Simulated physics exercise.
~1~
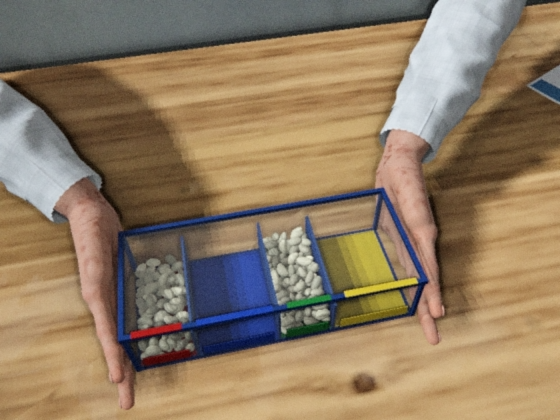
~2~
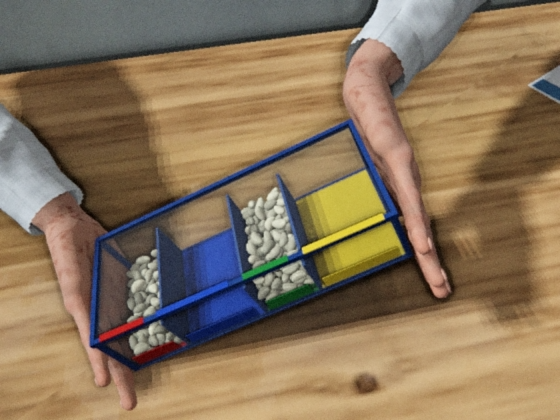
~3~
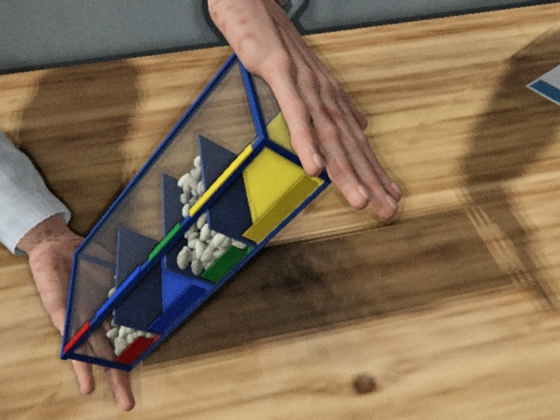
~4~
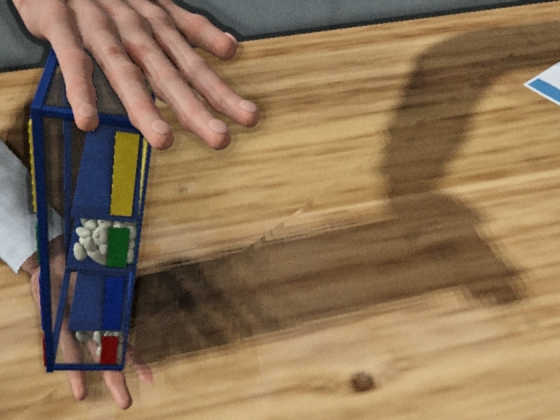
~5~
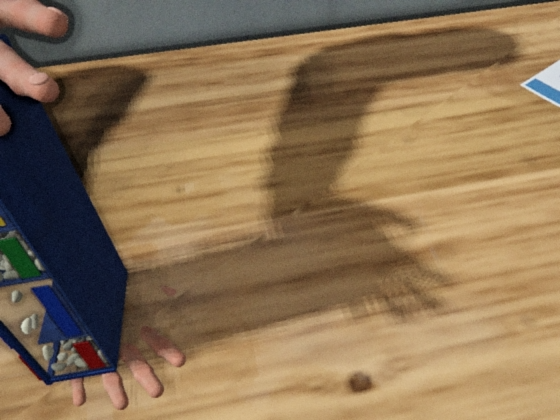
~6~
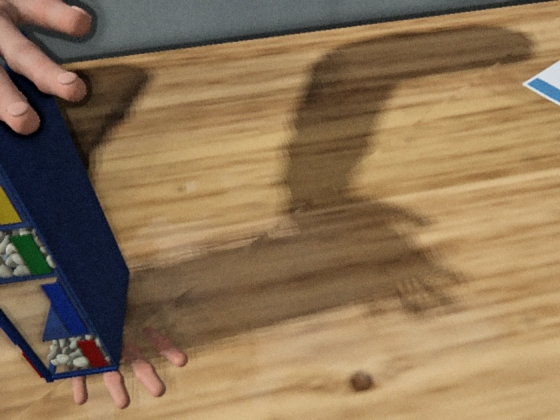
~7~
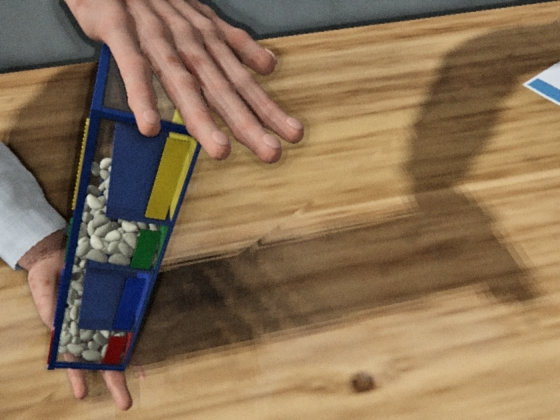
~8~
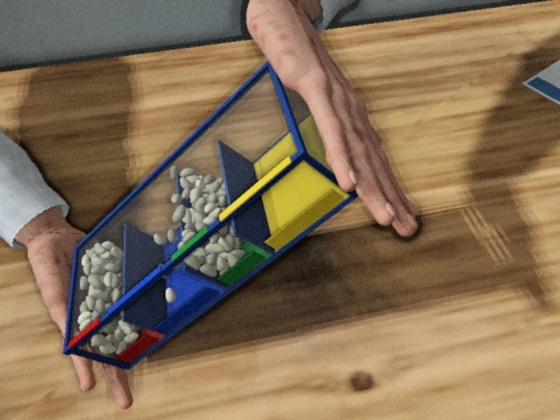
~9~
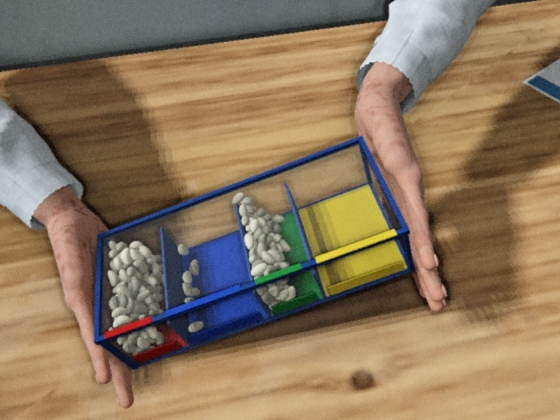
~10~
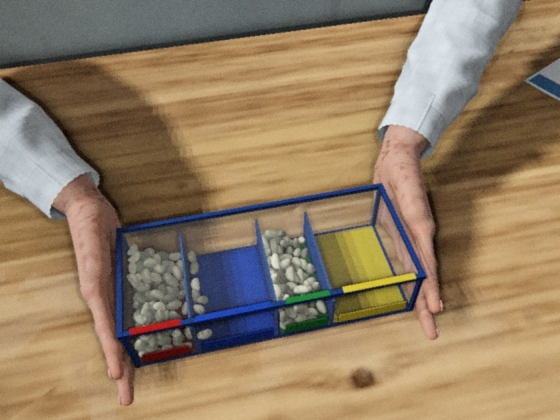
On a wooden tabletop, two hands hold a clear, blue-edged box with four compartments marked red, blue, green and yellow, with white beans piled in the red and green ones. The hands raise the right end, swinging the box up and leftward until it stands upright near the left edge, partly out of view. It stays there briefly while the beans rest toward the lower end. The hands then lower it back toward the right, and some beans show in the blue section. Finally it lies flat again, with red and green holding most beans, a few in blue, and yellow empty.
